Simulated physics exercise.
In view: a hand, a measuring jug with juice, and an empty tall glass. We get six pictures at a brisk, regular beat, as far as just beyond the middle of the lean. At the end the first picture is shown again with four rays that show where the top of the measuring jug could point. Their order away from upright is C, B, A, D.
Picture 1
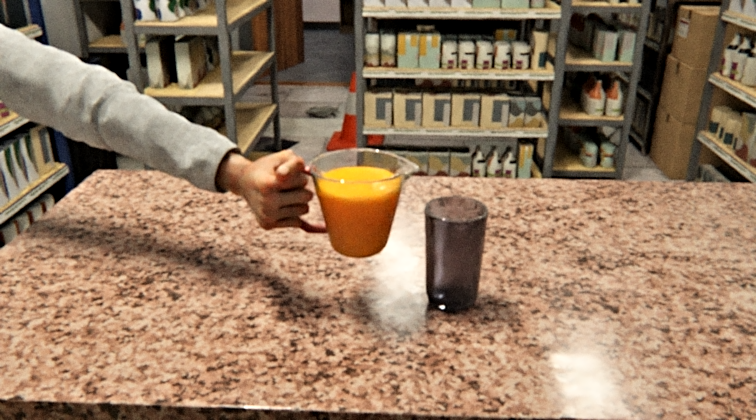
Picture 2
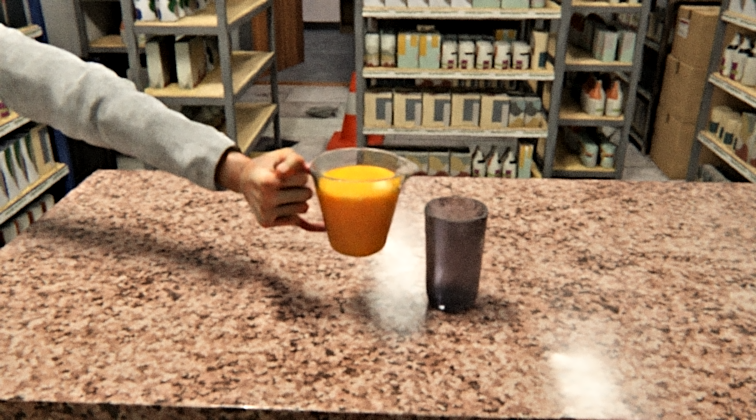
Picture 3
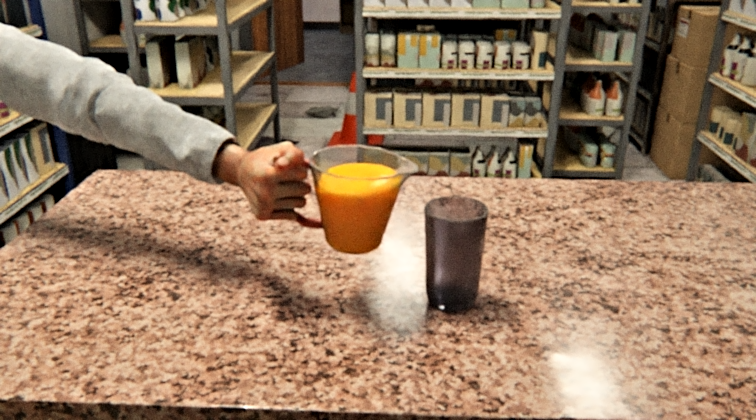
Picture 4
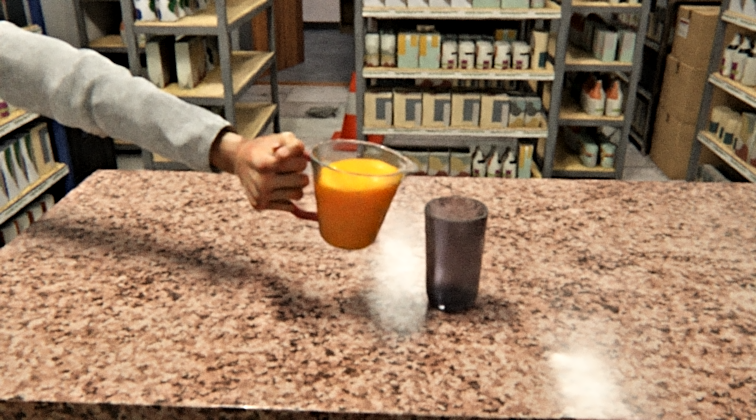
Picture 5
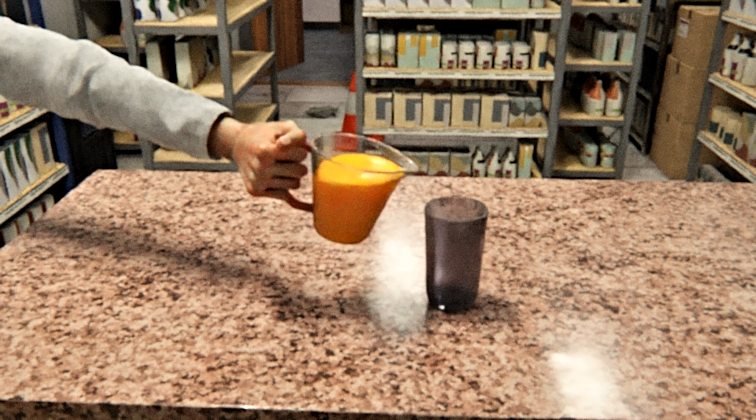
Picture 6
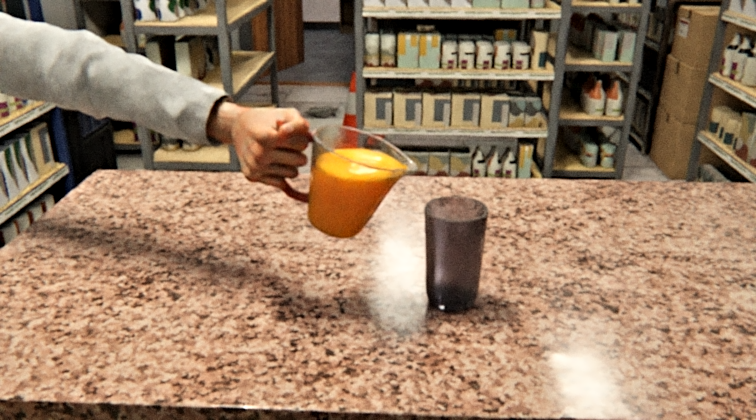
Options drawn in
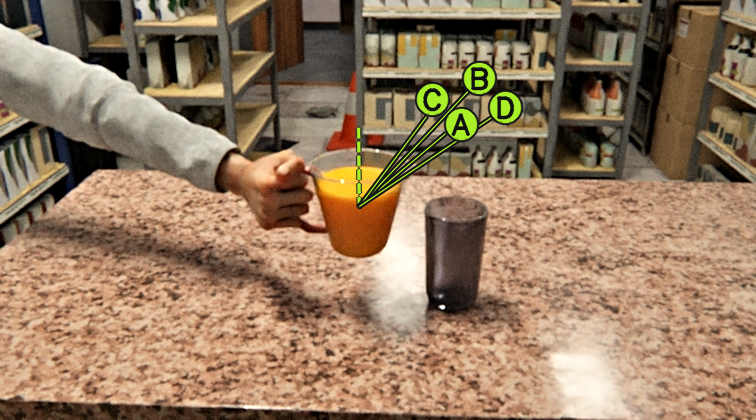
Hand holding a glass jug of orange juice above a speckled counter, gradually tilting it rightward beside a dark tall glass.
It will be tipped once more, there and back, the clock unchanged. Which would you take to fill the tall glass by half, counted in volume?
I would pick line D.
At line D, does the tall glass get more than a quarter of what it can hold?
Yes, clearly.
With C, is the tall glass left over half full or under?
Under.
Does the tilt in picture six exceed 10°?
Yes, it does.
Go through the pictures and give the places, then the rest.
Upright, lip at (417, 168); rim of the tall glass round (457, 208); nothing has left yet.
Upright, lip at (417, 168); nothing has left yet.
Tipped about 4°, lip at (417, 168); nothing has left yet.
Tipped about 8°, lip at (417, 168); nothing has left yet.
Tipped about 13°, lip at (417, 168); nothing has left yet.
Tipped about 19°, lip at (416, 168); nothing has left yet.
On the marked copy, A at (445, 133); B at (468, 91); C at (426, 116); D at (491, 117).
For line A, the tall glass ends with about 37 % of what it can hold.
For line B, the tall glass ends with about 26 % of what it can hold.
For line C, the tall glass ends with about 16 % of what it can hold.
For line D, the tall glass ends with about 48 % of what it can hold.
